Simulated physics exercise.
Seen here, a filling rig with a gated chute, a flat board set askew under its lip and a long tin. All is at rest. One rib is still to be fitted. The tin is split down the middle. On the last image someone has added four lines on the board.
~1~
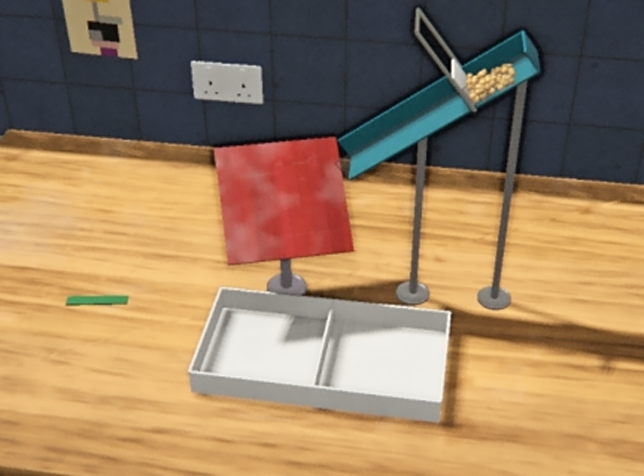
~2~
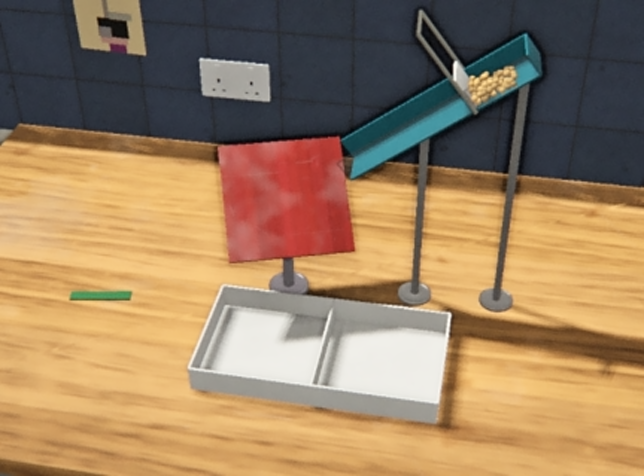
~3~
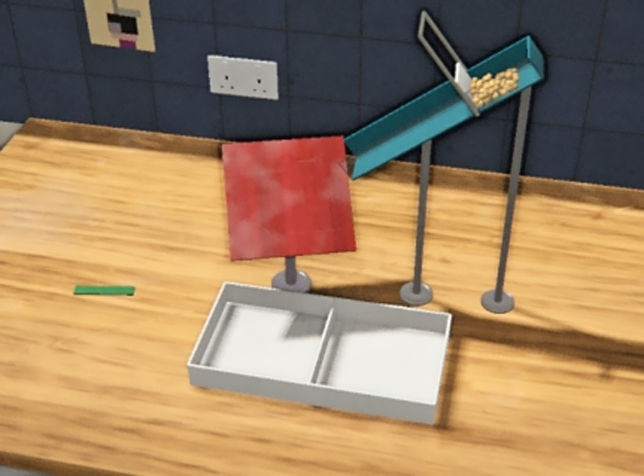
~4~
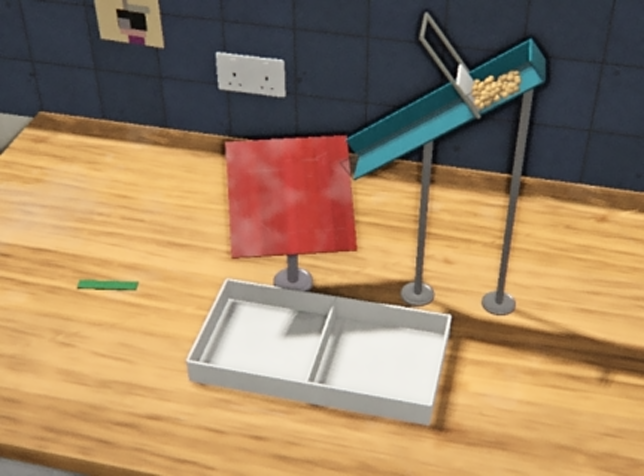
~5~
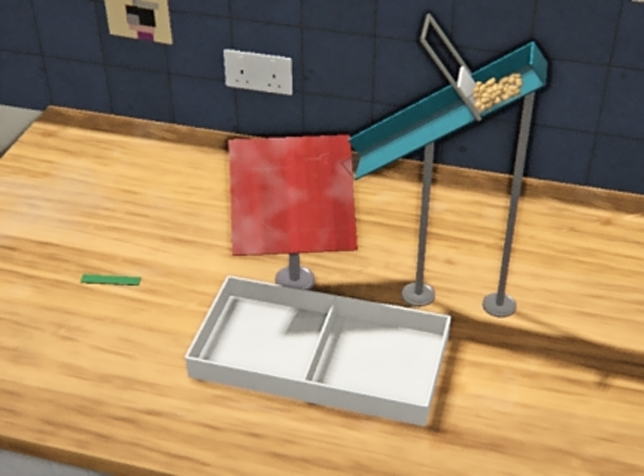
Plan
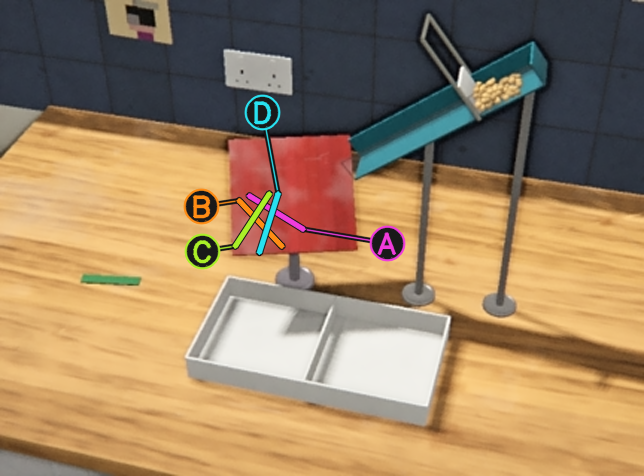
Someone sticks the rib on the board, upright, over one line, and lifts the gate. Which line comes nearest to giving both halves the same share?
The best line is A.
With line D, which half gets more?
Left.
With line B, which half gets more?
Left.
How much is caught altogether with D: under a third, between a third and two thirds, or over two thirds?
It is over two thirds.
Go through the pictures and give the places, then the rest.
The first picture shows load behind the gate near (483, 83), dried chickpeas; lip of the chute near (351, 169), sloping fairly steeply.
The second picture shows middle of the board near (286, 198), tilted fairly steeply; middle of its low edge near (293, 257); of its high edge near (279, 142).
The third picture shows front corners of the tin near (188, 365) and (434, 404); front end of its middle wall near (308, 384); gate still shut near (460, 77).
The fourth picture shows middle of the load near (489, 90); lip near (357, 169).
The fifth picture shows middle of the load near (490, 92); lip near (358, 169).
On the marked copy, line A from (249, 195) to (303, 229); line B from (239, 200) to (281, 246); line C from (269, 193) to (235, 246); line D from (278, 193) to (259, 252).
With A, of what is caught, close to half in the left half, close to half in the right.
With B, of what is caught, all but a few in the left half, a small share in the right.
With C, of what is caught, all but a few in the left half, a small share in the right.
With D, of what is caught, all but a few in the left half, a small share in the right.
